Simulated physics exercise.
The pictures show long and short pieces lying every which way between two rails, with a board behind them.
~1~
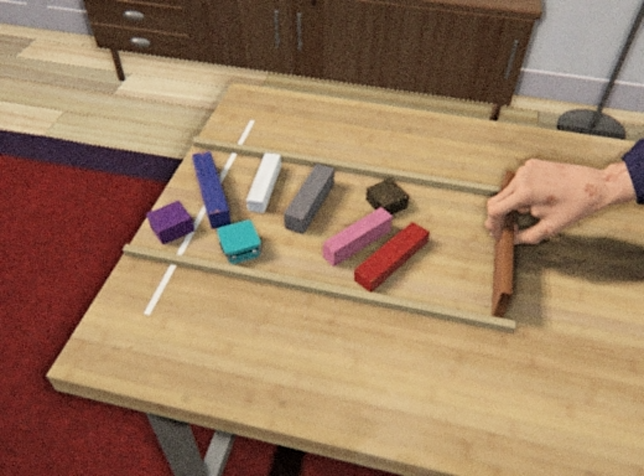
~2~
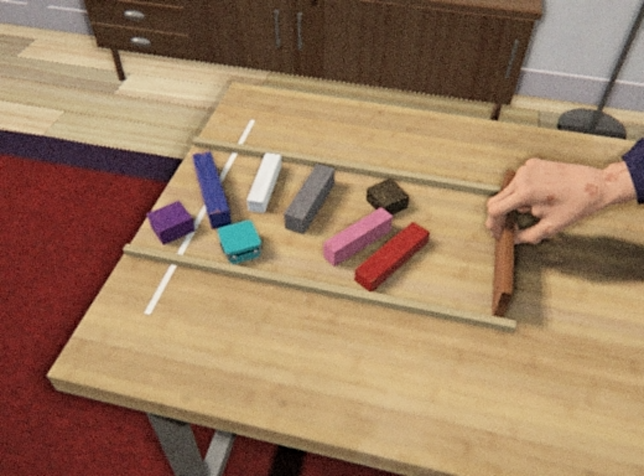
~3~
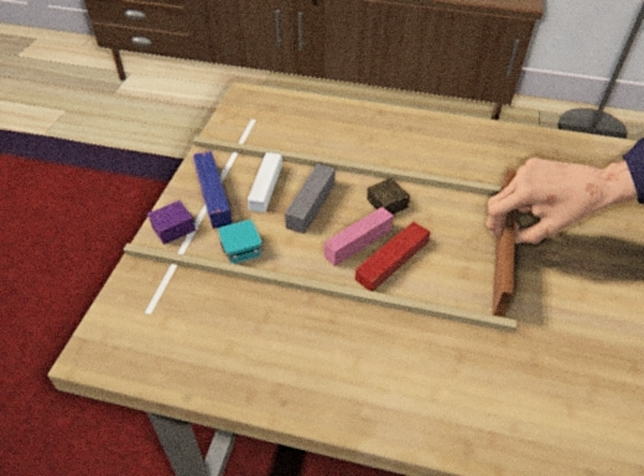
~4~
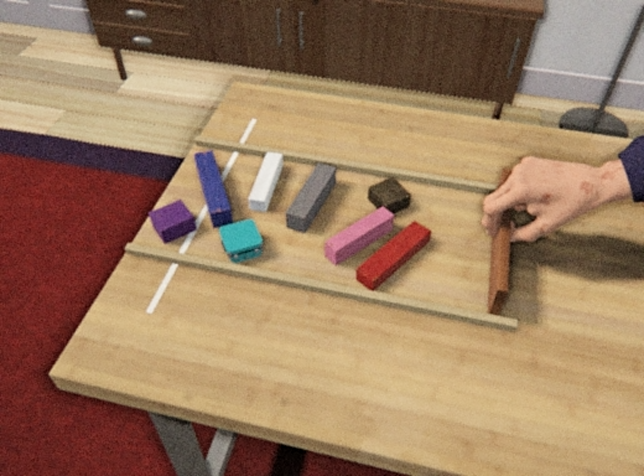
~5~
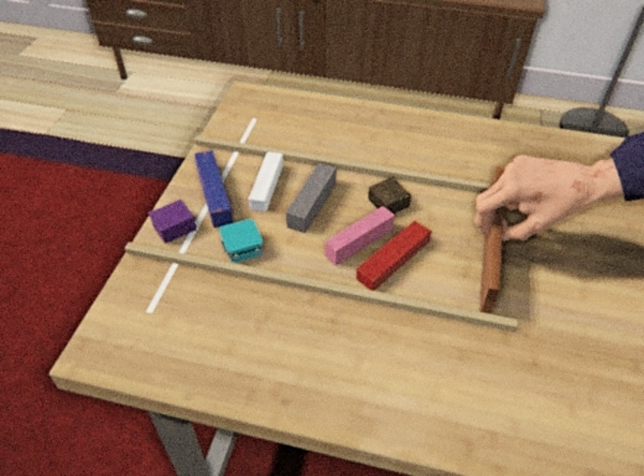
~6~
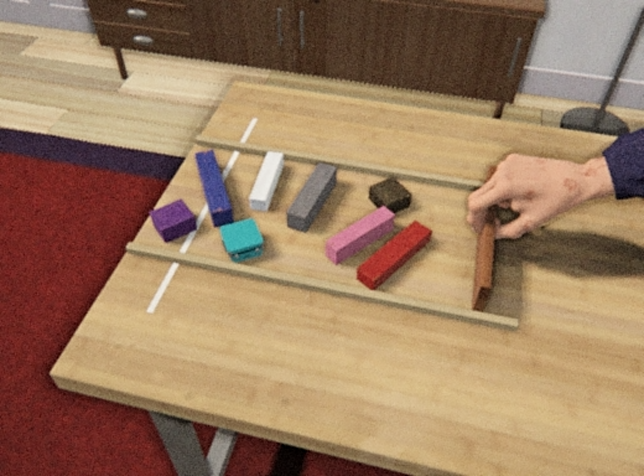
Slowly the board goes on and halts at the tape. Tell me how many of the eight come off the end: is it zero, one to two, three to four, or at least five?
You'd see three or four pieces leave the end and fall.
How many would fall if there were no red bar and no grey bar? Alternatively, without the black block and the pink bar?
Count of fallen: 1 / 2.
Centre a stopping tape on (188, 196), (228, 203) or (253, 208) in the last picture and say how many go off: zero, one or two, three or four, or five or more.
Taken in the order given: Five or over, one or two, zero.
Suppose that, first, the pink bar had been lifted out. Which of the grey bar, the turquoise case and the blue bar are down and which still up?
Well, the grey bar is left in place, the turquoise case is left in place and the blue bar topples off.
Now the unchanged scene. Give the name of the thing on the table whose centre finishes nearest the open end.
The grey bar ends nearest.
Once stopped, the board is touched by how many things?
Counting them up gives 2.
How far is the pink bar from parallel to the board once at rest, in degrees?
Some 5 degrees.
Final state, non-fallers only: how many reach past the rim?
As for overhanging, the count is 1.
Early on, none off yet; purple block at rest near (173, 221); blue bar at rest near (214, 187); white stick at rest near (267, 180).
A while later, none off yet; purple block at rest near (173, 221); blue bar moving near (207, 187); white stick travelled a little near (241, 173).
Finally, the number that fall off is three or four; lost, turquoise case, white stick, blue bar and purple block.
